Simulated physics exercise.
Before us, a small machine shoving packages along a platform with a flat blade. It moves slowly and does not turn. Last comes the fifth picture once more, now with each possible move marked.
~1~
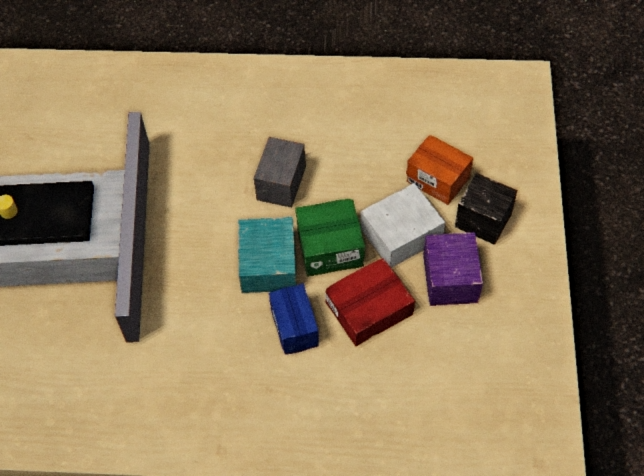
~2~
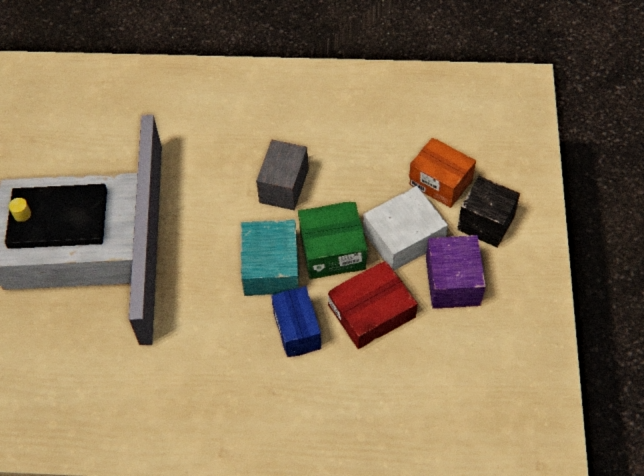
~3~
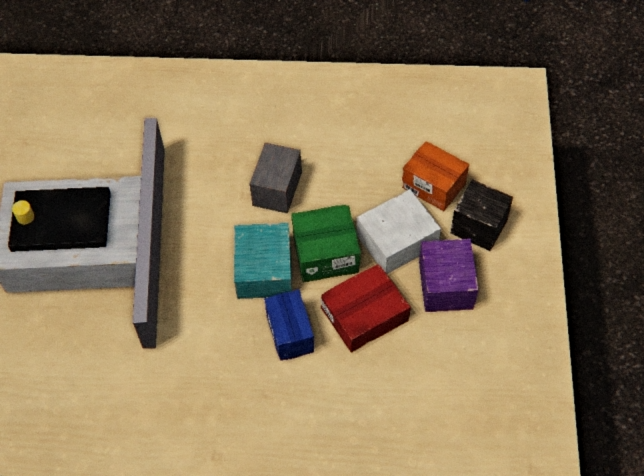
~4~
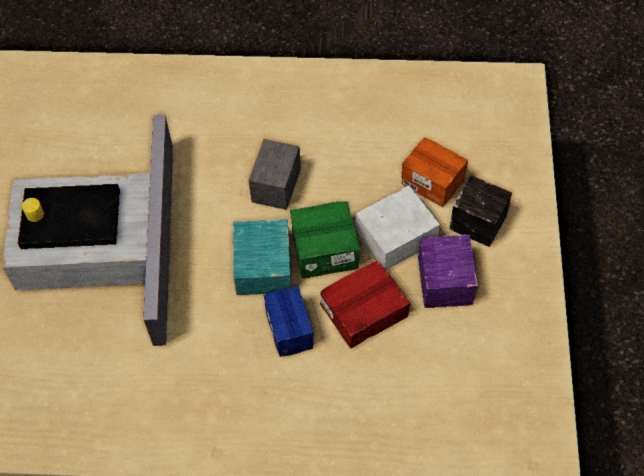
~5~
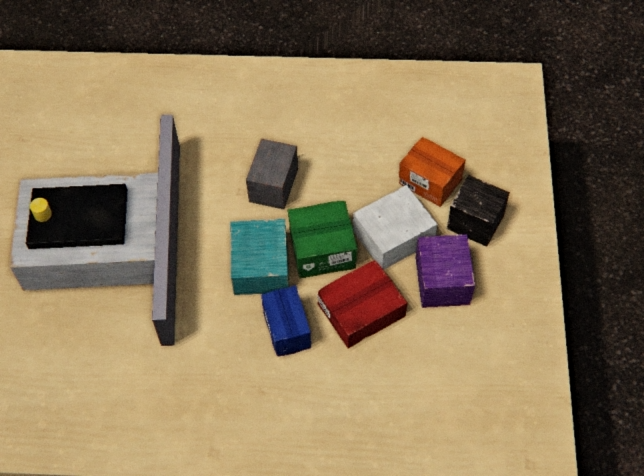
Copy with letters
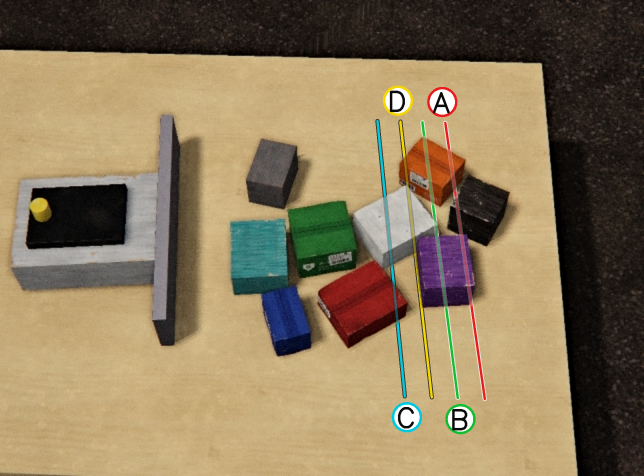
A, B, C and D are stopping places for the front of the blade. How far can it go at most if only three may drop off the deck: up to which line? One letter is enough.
Line A.
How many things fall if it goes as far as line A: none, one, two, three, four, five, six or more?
By then, three.
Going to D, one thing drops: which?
The black crate goes over.
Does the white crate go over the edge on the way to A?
Yes.
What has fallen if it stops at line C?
The black crate goes over.
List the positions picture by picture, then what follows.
The first picture shows black crate (486, 209); grey crate (281, 172); turquoise crate (267, 255).
The second picture shows robot (64, 215); orange parcel (441, 173).
The third picture shows robot (68, 217); green parcel (325, 243).
The fourth picture shows robot (77, 215); blue parcel (289, 322).
The fifth picture shows robot (85, 215); black crate (478, 211); grey crate (273, 174); turquoise crate (259, 257).
On the marked copy, A at (463, 249); B at (439, 249); C at (390, 247); D at (415, 248).
With A. Early on, robot (193, 218); black crate (489, 209); purple crate (449, 275).
Further on, robot (301, 221); black crate (577, 192); white crate (529, 219).
At the end, robot (384, 224); purple crate over the edge; black crate over the edge; three fallen.
As for the rest, B is within the limit but short; C is within the limit but short; D is within the limit but short.
